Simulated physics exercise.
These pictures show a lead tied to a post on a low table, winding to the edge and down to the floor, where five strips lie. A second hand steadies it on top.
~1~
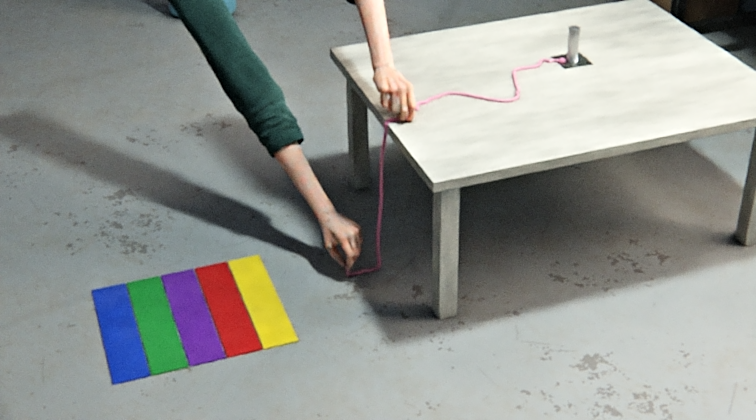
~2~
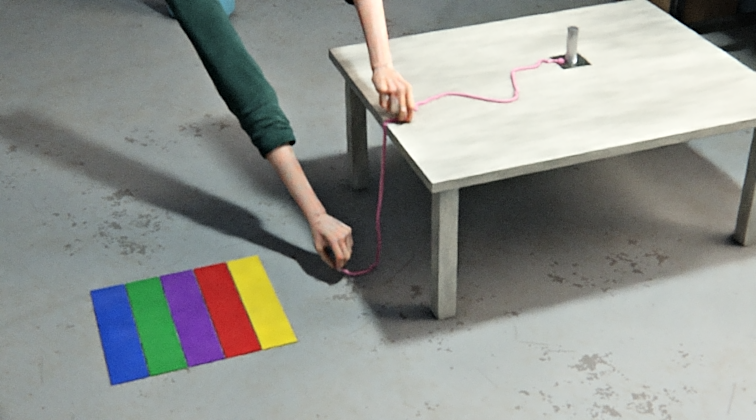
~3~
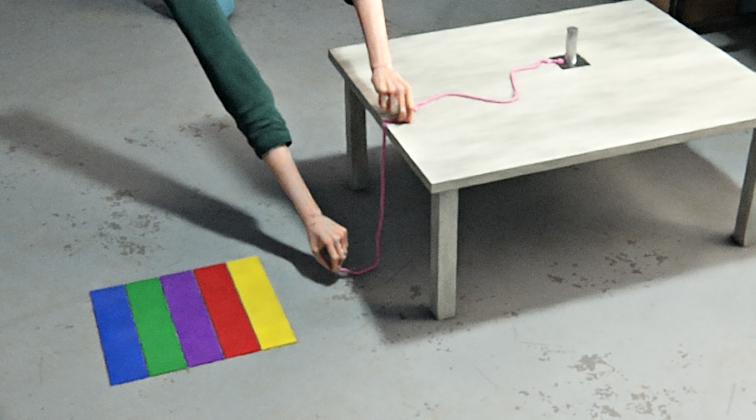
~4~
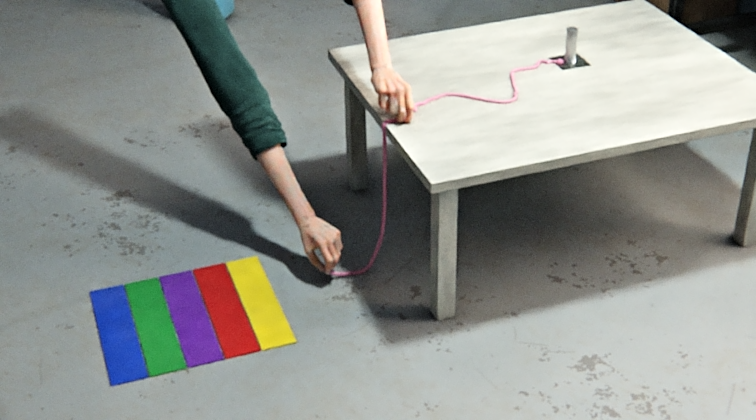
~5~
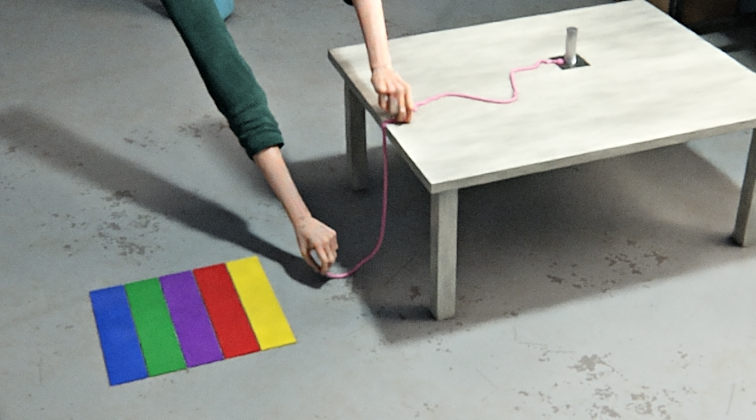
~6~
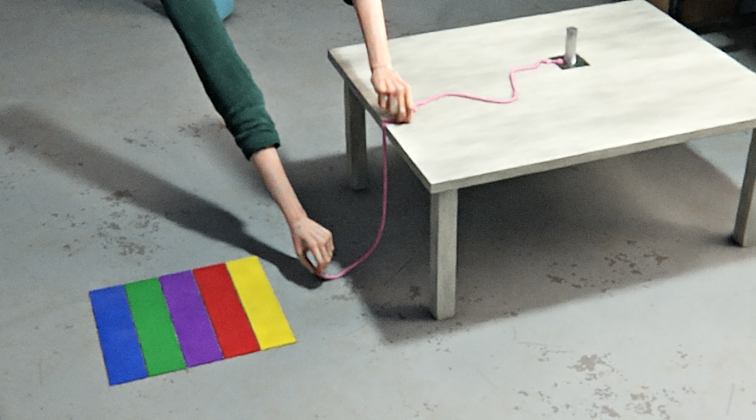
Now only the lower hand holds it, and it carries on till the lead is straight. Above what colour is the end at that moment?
The green one.
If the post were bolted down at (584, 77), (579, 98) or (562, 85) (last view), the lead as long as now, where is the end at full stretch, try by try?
The places are (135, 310), (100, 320) and (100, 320).
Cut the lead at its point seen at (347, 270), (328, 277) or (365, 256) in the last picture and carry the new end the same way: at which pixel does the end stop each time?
The places are (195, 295), (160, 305) and (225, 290).
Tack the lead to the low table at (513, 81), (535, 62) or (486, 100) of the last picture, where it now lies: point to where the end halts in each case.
Try by try, around (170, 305), (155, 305) and (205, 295).
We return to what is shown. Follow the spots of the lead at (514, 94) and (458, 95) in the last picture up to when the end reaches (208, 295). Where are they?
About (476, 93), and the other about (416, 111).
A little later, end near (208, 295); over red.
Next, end near (168, 304); over green.
When it is tight, end near (144, 309); over green. It halts on the green strip.
